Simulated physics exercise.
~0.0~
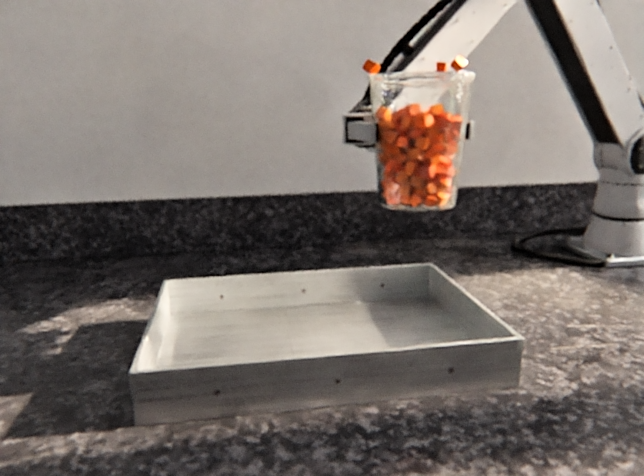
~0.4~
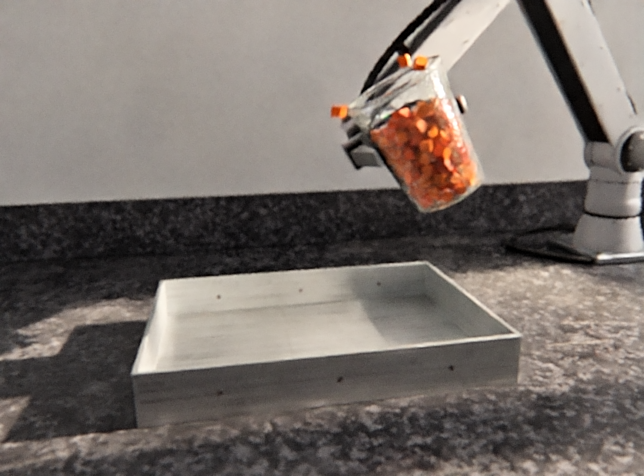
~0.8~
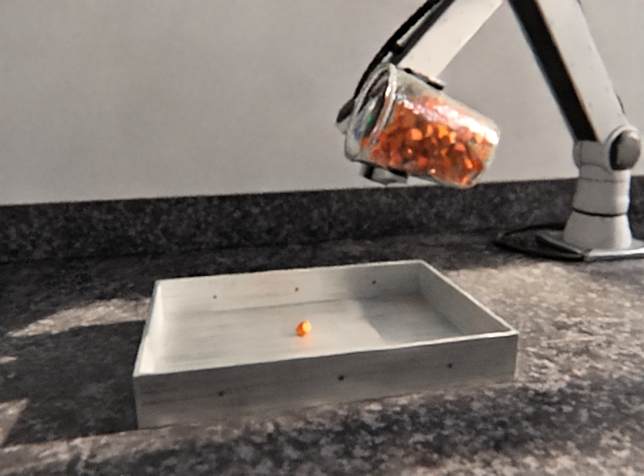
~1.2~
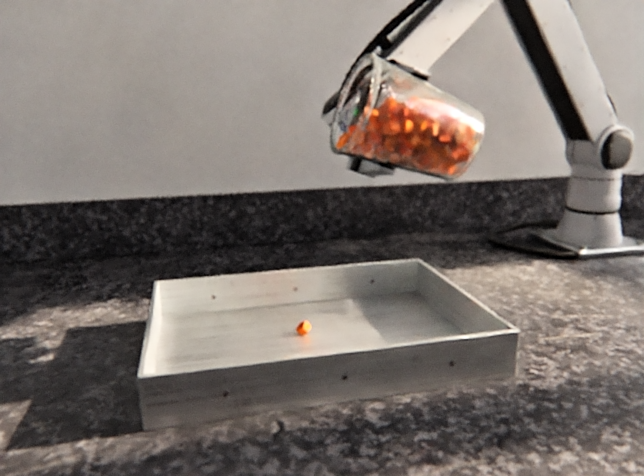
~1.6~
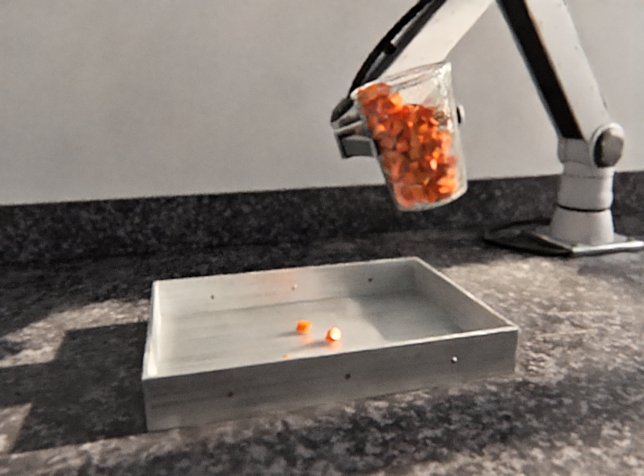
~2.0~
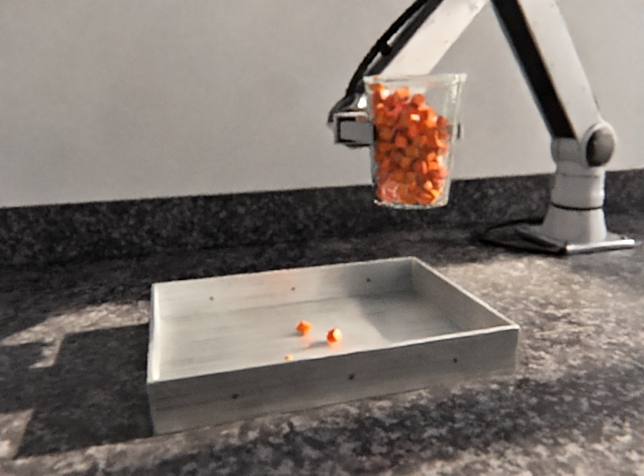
The clip opens with a robot arm holding a clear beaker heaped with orange vegetable dice, upright above a shallow, pale tray on a dark speckled counter. The arm begins tipping the beaker so that its mouth swings to the left, with a few pieces perched near the rim. It tilts further until the beaker lies nearly on its side, and a little orange appears in the tray. After holding that steep lean, the arm swings the beaker back towards upright. It ends level and still nearly full, with only a few dice lying in the tray.
